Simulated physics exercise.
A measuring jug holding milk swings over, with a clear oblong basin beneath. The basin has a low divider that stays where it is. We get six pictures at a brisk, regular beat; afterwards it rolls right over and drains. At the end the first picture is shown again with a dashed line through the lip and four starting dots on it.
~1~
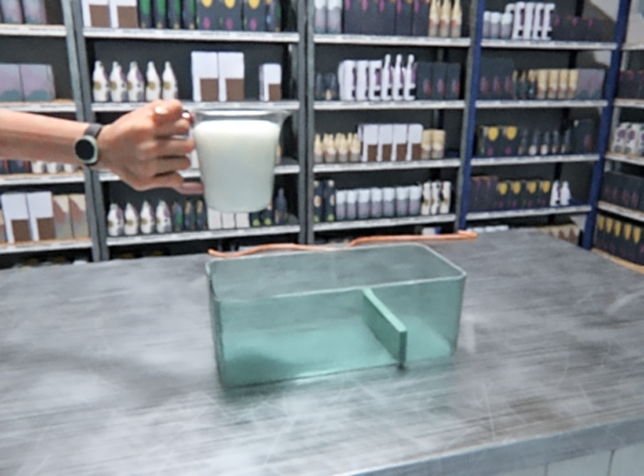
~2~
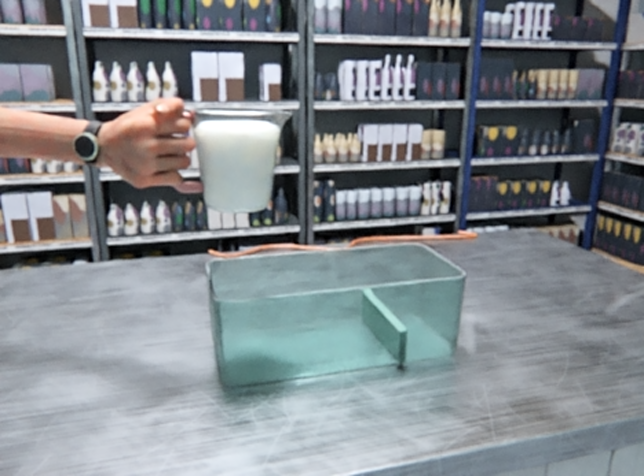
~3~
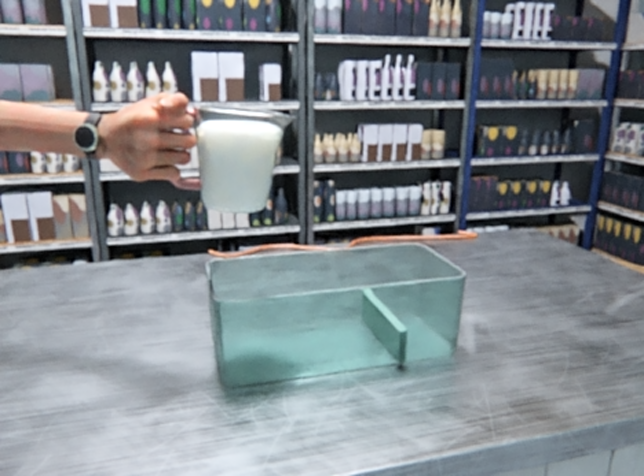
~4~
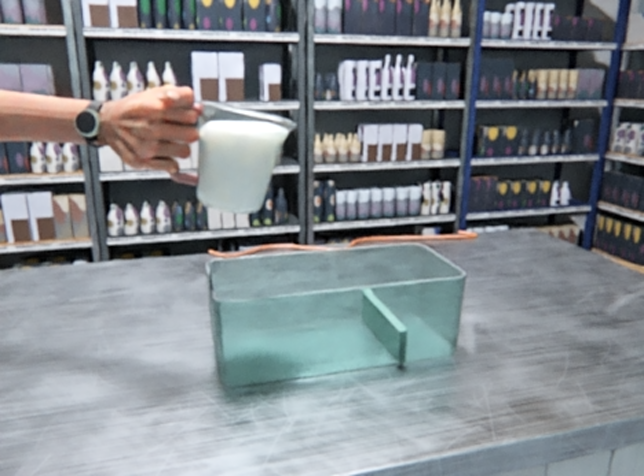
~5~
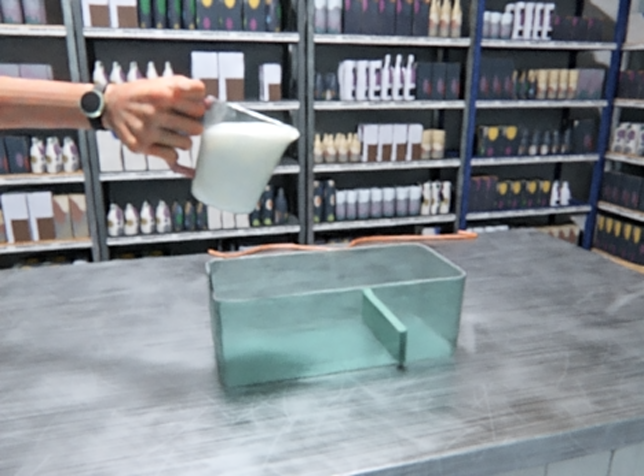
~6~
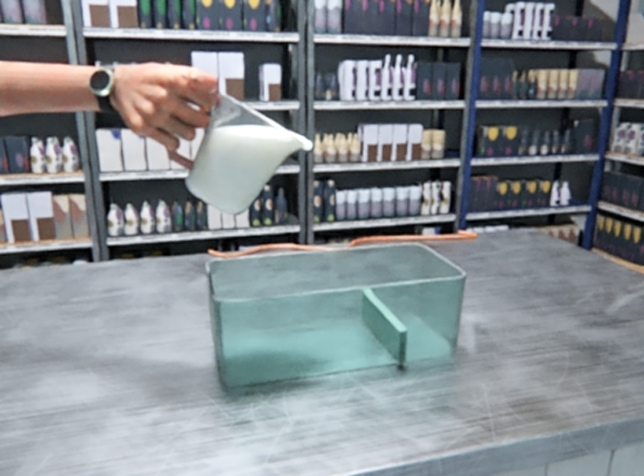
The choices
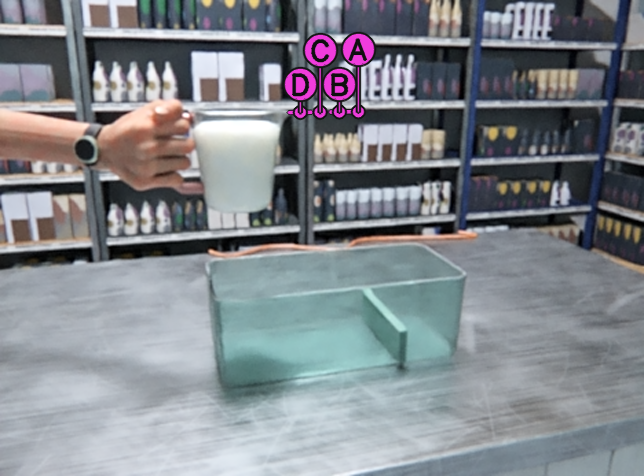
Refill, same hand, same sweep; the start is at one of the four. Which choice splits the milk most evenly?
It is B.
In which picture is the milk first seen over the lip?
Picture 6.
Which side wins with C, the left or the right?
The left side.
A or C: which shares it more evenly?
That would be A.
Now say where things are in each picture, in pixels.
Upright, lip at (289, 112); basin from (220, 387) to (454, 353); top of the wall at (383, 308); nothing has left yet, in the first picture.
Upright, lip at (290, 113); nothing has left yet, in the second picture.
Tipped about 6°, lip at (293, 117); nothing has left yet, in the third picture.
Tipped about 12°, lip at (297, 124); nothing has left yet, in the fourth picture.
Tipped about 21°, lip at (301, 134); nothing has left yet, in the fifth picture.
Tipped about 31°, lip at (304, 146); milk is over the lip, down to (304, 146), in the sixth picture.
In magenta, A at (358, 111); B at (339, 112); C at (320, 112); D at (300, 112).
For place A, about 34 % ends left of the wall and 64 % right of it; 3 % is lost outside.
For place B, about 53 % ends left of the wall and 46 % right of it.
For place C, about 84 % ends left of the wall and 13 % right of it; 3 % is lost outside.
For place D, about 94 % ends left of the wall and 4 % right of it.
